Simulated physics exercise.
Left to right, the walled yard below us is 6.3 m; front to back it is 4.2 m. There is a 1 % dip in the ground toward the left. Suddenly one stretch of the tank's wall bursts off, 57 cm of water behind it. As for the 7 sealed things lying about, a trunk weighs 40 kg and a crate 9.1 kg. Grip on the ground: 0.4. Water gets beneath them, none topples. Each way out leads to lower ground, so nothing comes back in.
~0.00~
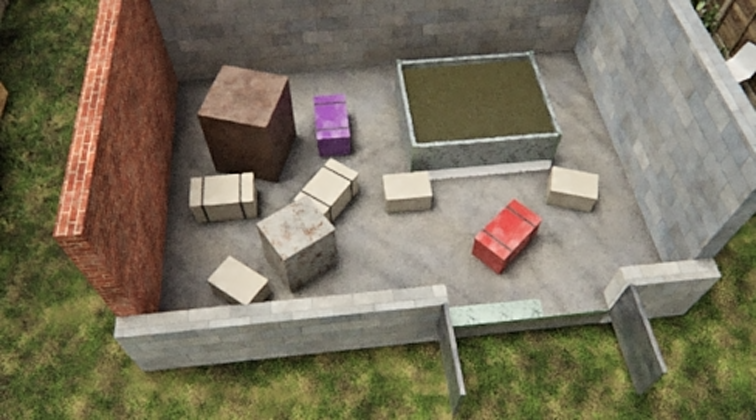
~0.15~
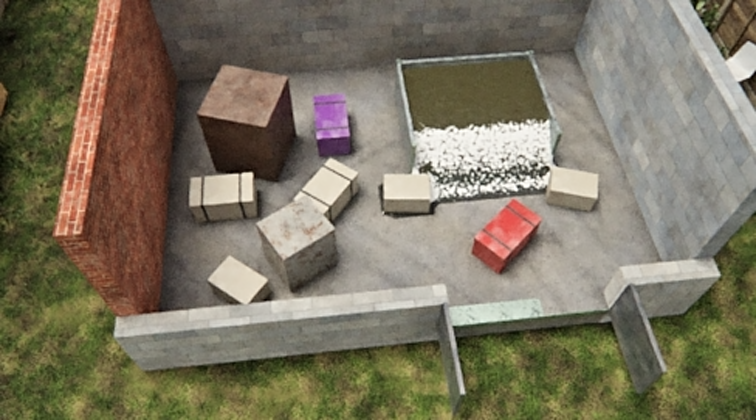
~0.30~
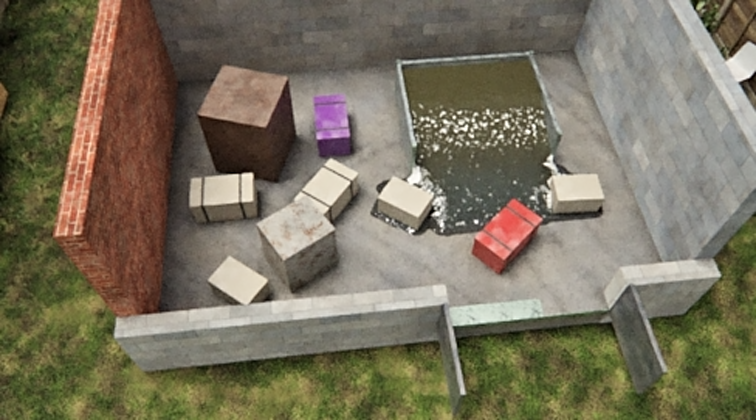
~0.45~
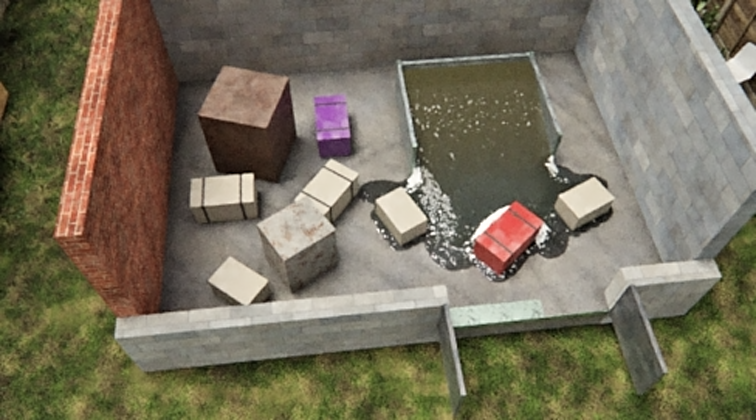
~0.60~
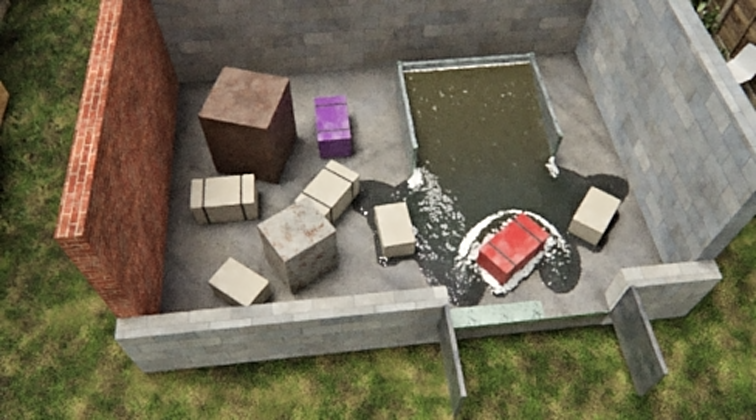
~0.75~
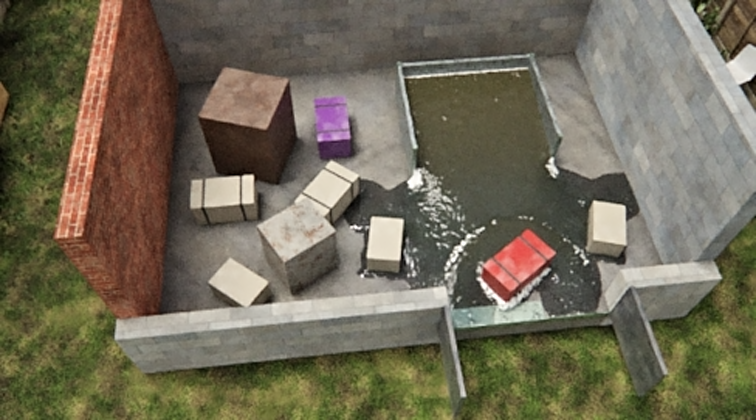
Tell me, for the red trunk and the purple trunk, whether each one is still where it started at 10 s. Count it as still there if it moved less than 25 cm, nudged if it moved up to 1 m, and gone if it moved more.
At 10 s, the red trunk is gone, the purple trunk is still there.
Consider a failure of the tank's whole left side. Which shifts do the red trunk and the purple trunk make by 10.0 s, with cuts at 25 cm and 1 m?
Here's how it goes: The red trunk scarcely moves, and the purple trunk winds up well off.
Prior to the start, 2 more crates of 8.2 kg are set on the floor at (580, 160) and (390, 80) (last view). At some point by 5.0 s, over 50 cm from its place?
One by one: Beyond it, then within it.
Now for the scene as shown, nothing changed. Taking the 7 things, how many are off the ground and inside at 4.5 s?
Total: 1.
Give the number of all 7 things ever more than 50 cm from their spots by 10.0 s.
I make that 4.
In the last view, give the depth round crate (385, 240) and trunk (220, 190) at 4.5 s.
About 7 and 3 cm.
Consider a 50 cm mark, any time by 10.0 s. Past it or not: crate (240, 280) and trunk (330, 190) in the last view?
In turn: More, under.
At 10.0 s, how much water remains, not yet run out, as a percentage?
Around 38 per cent of the water is still in there.
After 2.0 s the red trunk has gone out; the purple trunk is near (332, 118), 0.0 m from its start, aground; 1 of 7 are out; 2 afloat.
After 4.5 s the red trunk has gone out; the purple trunk is near (332, 118), 0.0 m from its start, aground; 1 of 7 are out; 1 afloat.
After 7.0 s the red trunk has gone out; the purple trunk is near (332, 118), 0.0 m from its start, aground; 2 of 7 are out; 0 afloat.
After 10.0 s the red trunk has gone out; the purple trunk is near (332, 118), 0.0 m from its start, aground; 2 of 7 are out; 0 afloat.
